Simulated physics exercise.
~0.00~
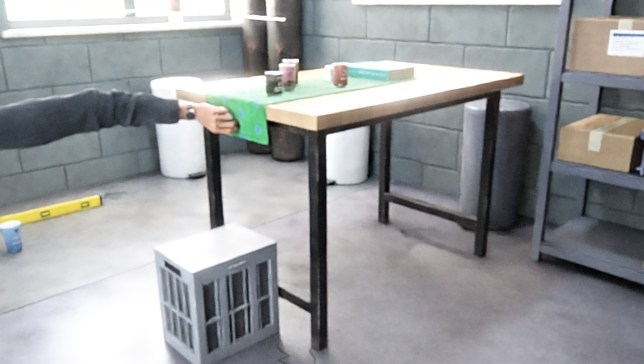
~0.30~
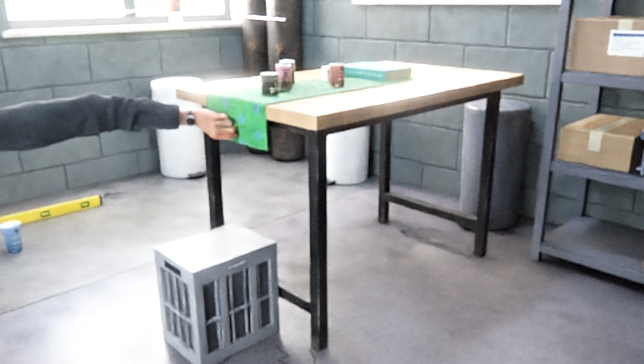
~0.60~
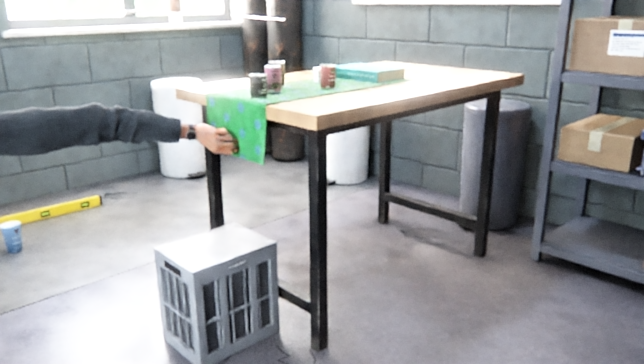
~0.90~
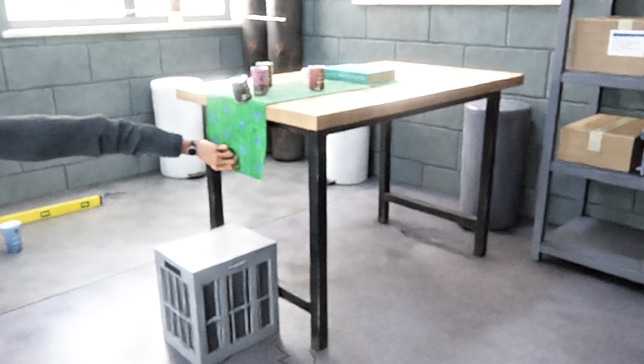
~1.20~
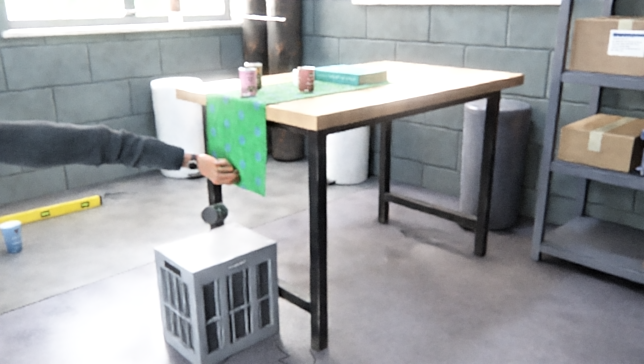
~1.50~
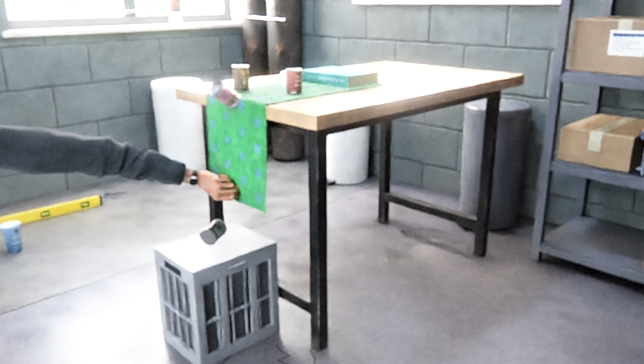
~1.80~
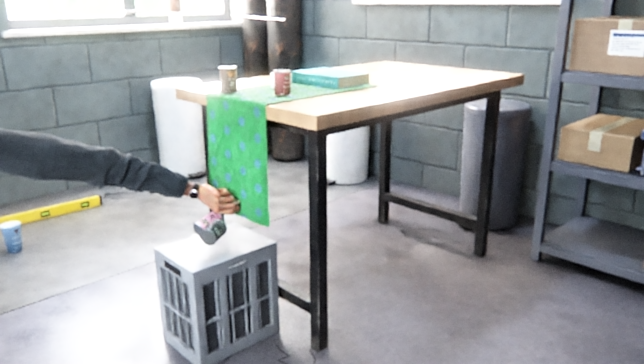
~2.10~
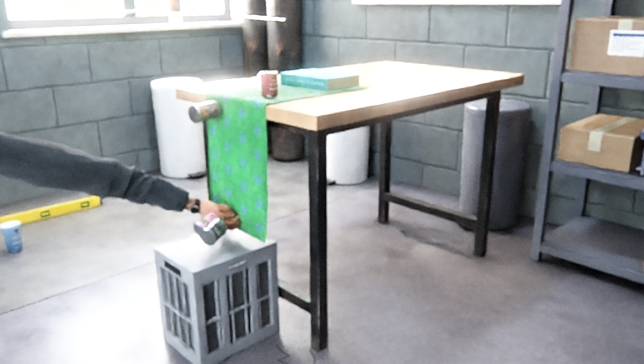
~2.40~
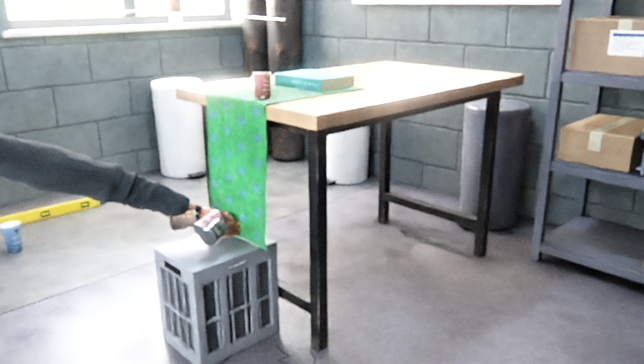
To begin with, several small cans and a book rest on a green tablecloth at the left end of a workbench, while an arm reaches in from the left and holds the cloth's edge. The hand draws the hem steadily down, and everything on top slides left. The black can leans at the edge and drops onto the grey crate below, and the pink can tips and follows it. Next the brown can topples over the edge and falls too. Finally the hem hangs at the crate, with the red can still upright beside the book on the bench.
